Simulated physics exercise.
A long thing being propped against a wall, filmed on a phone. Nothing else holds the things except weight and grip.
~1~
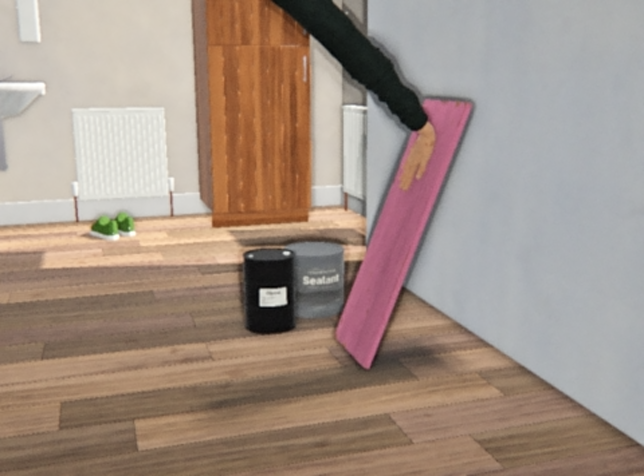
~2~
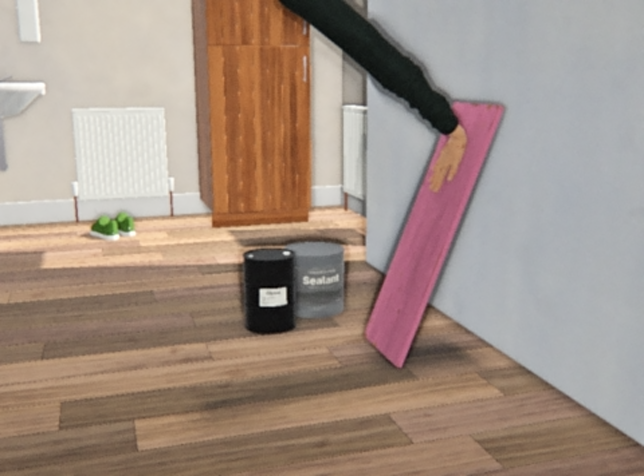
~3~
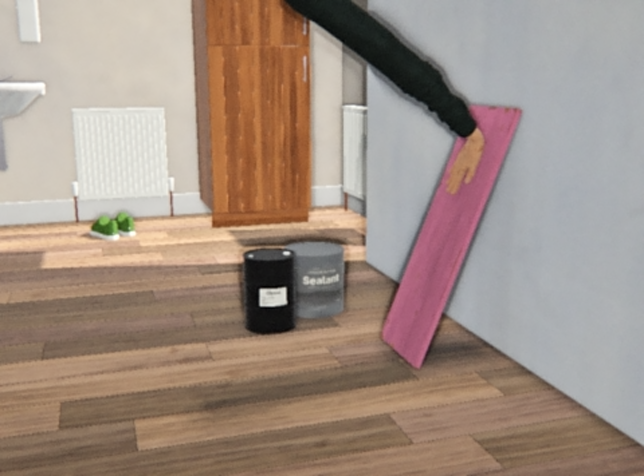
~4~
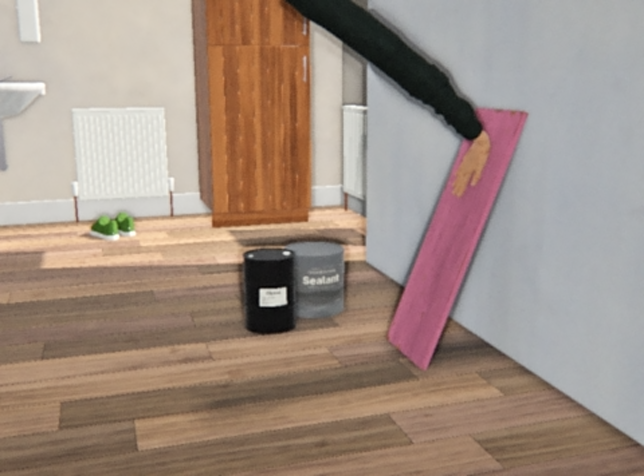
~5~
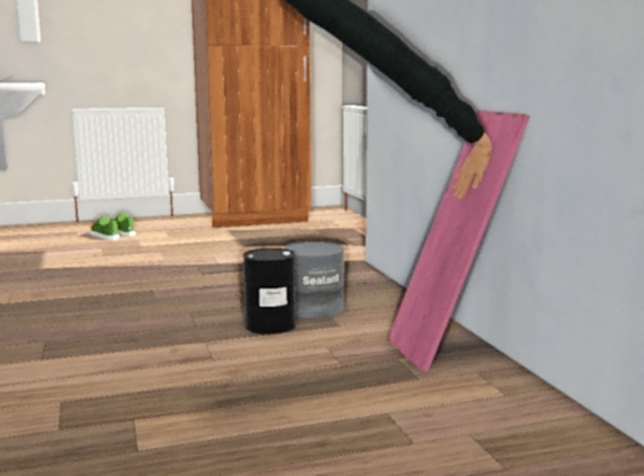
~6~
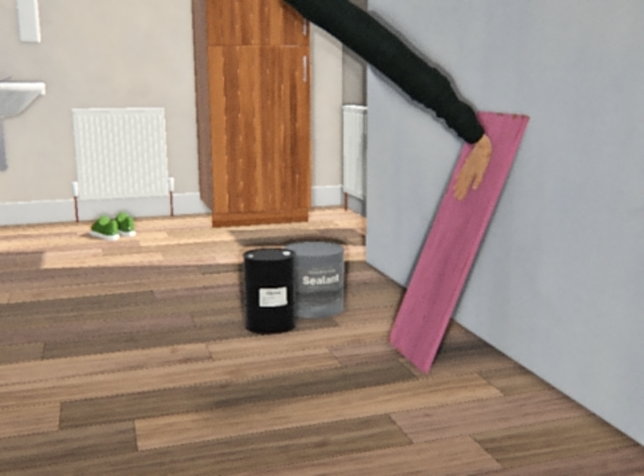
Pink board moving right in a dark-sleeved person's hand, then resting tilted against a grey wall with the hand still on it.
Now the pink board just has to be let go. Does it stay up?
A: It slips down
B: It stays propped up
Answer: B.
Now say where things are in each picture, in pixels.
In the first picture, on its way; pink board (398, 229); grey pail (314, 279).
In the second picture, on its way; pink board (429, 230); grey pail (314, 279).
In the third picture, on its way; pink board (446, 232); grey pail (314, 279).
In the fourth picture, on its way; pink board (452, 234); grey pail (314, 279).
In the fifth picture, propped up under the hand; pink board (454, 236); grey pail (314, 279).
In the sixth picture, propped up under the hand; pink board (454, 237); grey pail (314, 279).
Then, 0.40 s later than the last frame, all is still.
Then, 0.90 s later than the last frame, pink board resting near (454, 238).
When it is over, all 3 as before. End places, in pixels of the last picture, pink board near (454, 238). The board remains leaning.
